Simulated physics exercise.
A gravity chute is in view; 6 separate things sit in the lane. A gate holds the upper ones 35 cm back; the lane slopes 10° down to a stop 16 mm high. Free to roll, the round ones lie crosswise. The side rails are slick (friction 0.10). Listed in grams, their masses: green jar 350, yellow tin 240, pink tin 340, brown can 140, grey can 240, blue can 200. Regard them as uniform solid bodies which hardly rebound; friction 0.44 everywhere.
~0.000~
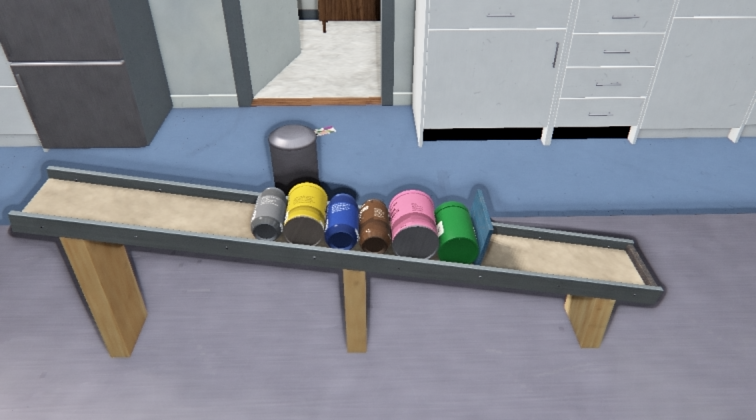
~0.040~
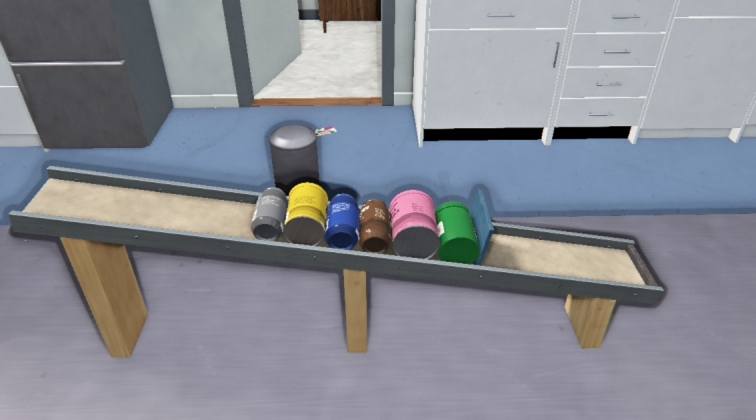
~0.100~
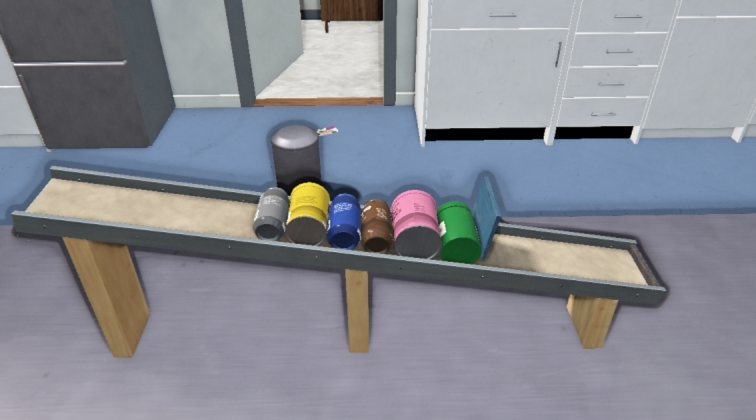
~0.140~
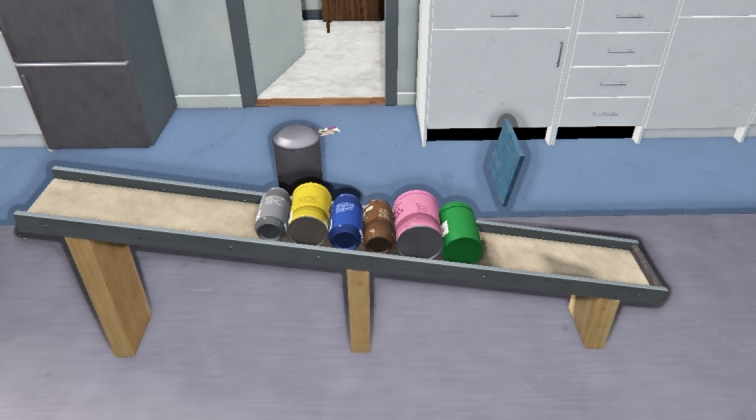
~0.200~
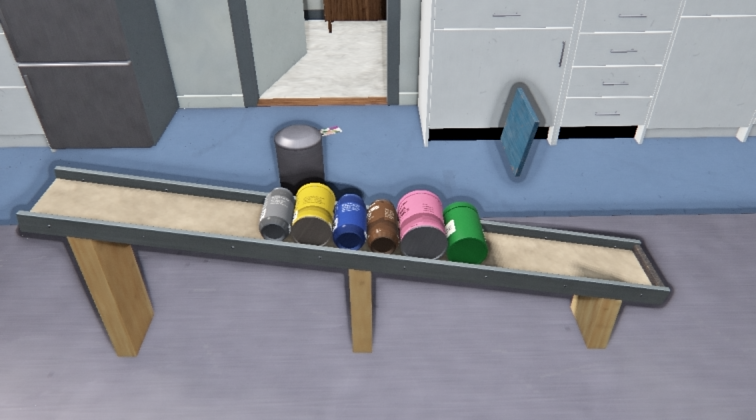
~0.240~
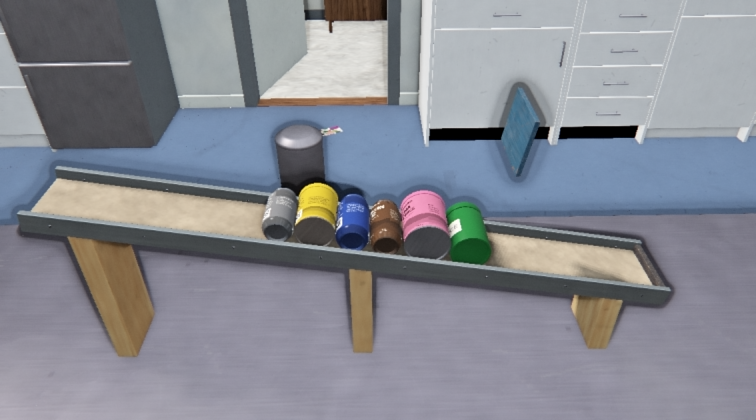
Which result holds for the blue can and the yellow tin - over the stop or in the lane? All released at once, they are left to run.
As I see it, the blue can remains on the track. The yellow tin remains on the track.
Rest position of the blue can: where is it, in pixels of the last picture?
It stops at about (612, 255).
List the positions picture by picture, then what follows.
In the first frame, gate shut; blue can (342, 223); yellow tin (306, 215).
In the second frame, gate shut; brown can (375, 227); grey can (270, 215).
In the third frame, green jar (457, 234); pink tin (416, 226).
In the fourth frame, leader 35 cm from the stop; brown can (378, 227); grey can (274, 215).
In the fifth frame, leader 34 cm from the stop; green jar (463, 234); pink tin (422, 226).
In the sixth frame, leader 34 cm from the stop; blue can (353, 223); yellow tin (317, 216).
Around 0.64 s, leader 19 cm from the stop; blue can near (425, 232); yellow tin near (390, 225).
Around 0.94 s, yellow tin near (490, 238); blue can near (530, 245).
Around 1.44 s, green jar and pink tin now over the stop; yellow tin near (571, 248); blue can near (603, 254).
Finally (2.0 s), over the stop, green jar and pink tin; the other 4 in the lane. In the last view, blue can near (612, 255), yellow tin near (580, 249).
